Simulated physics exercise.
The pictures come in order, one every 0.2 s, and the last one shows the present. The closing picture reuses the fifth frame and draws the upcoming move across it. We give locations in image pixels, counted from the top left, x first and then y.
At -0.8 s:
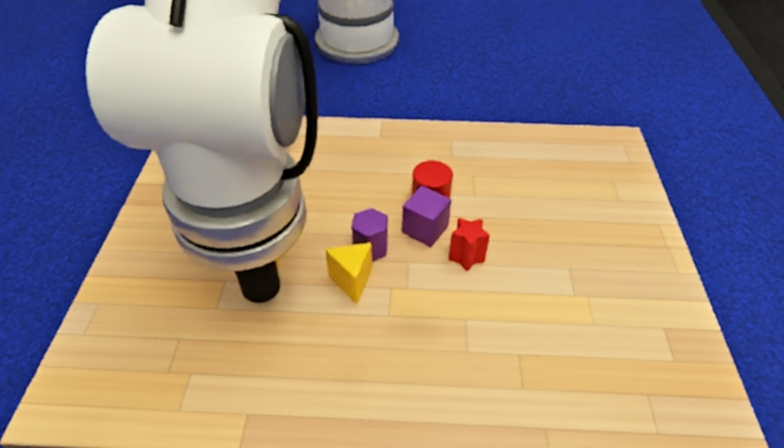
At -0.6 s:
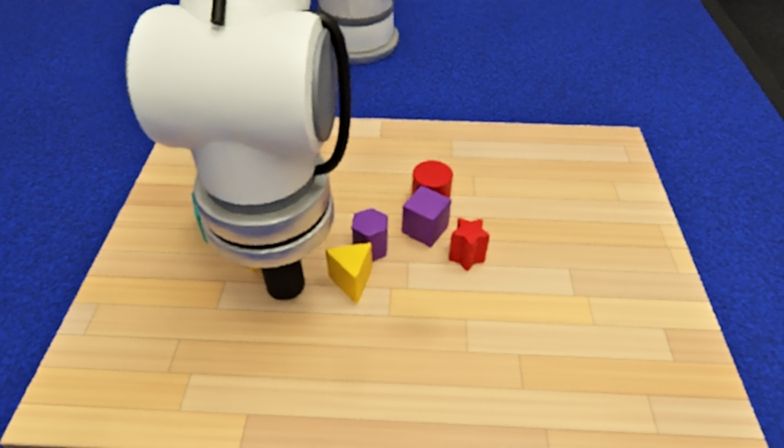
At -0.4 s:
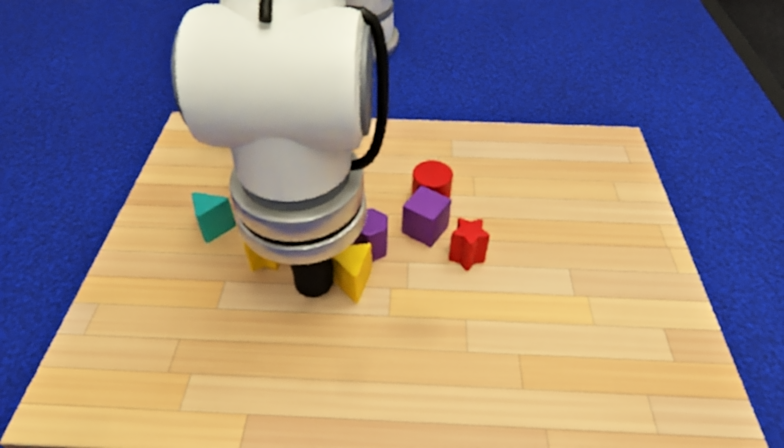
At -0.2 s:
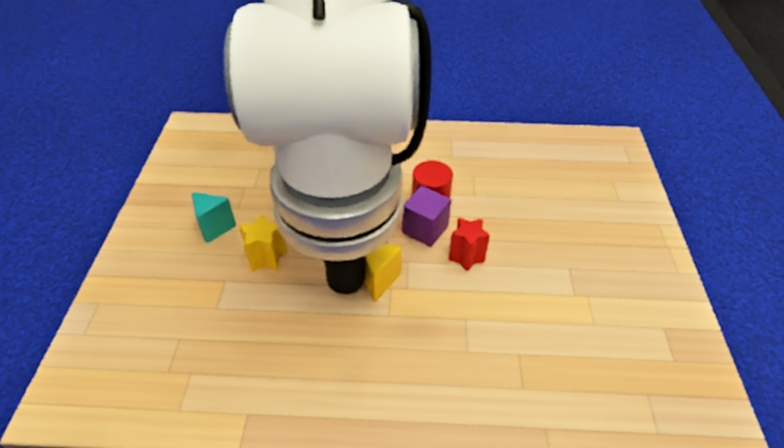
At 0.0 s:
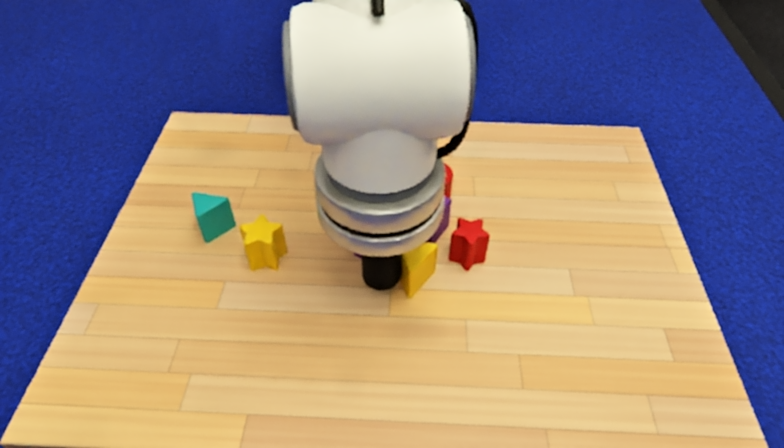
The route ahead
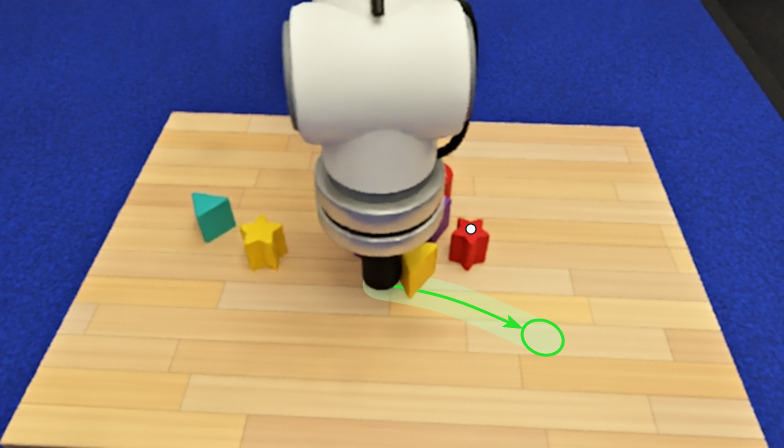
On a light wooden board over blue cloth, a white robot arm with a black stick moves right in front of small coloured blocks, uncovering a teal triangular block and a yellow star at left. The stick then meets the yellow three-sided block and pushes it right, towards the red star.
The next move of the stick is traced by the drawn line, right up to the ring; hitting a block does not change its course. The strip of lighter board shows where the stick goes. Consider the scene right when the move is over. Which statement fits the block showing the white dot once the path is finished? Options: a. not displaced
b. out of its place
That would be b.
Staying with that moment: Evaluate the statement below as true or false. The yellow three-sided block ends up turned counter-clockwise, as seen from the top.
The statement is correct.
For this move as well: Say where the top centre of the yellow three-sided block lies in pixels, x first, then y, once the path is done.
It will end up at (478, 252).
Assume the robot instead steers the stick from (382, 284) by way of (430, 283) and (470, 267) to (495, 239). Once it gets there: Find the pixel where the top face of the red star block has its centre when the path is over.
Its top centre is at about (496, 186).
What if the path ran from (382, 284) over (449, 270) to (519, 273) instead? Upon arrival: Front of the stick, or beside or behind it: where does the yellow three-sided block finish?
Prediction: Still leading.
The line goes from (382, 284) through (462, 303) to (543, 337); the dot is on the red star block.
The first path, step by step. One third of the way, stick (436, 286); yellow three-sided block (465, 252), turned 30° anticlockwise; red star block (478, 226), turned 30° anticlockwise.
Two thirds of the way, stick (491, 305); yellow three-sided block (478, 252), turned 45° anticlockwise; red star block (482, 225), turned 45° anticlockwise.
At the end, stick (546, 329); purple six-sided block unmoved; yellow three-sided block (478, 252), turned 45° anticlockwise; red star block (482, 225), turned 45° anticlockwise.
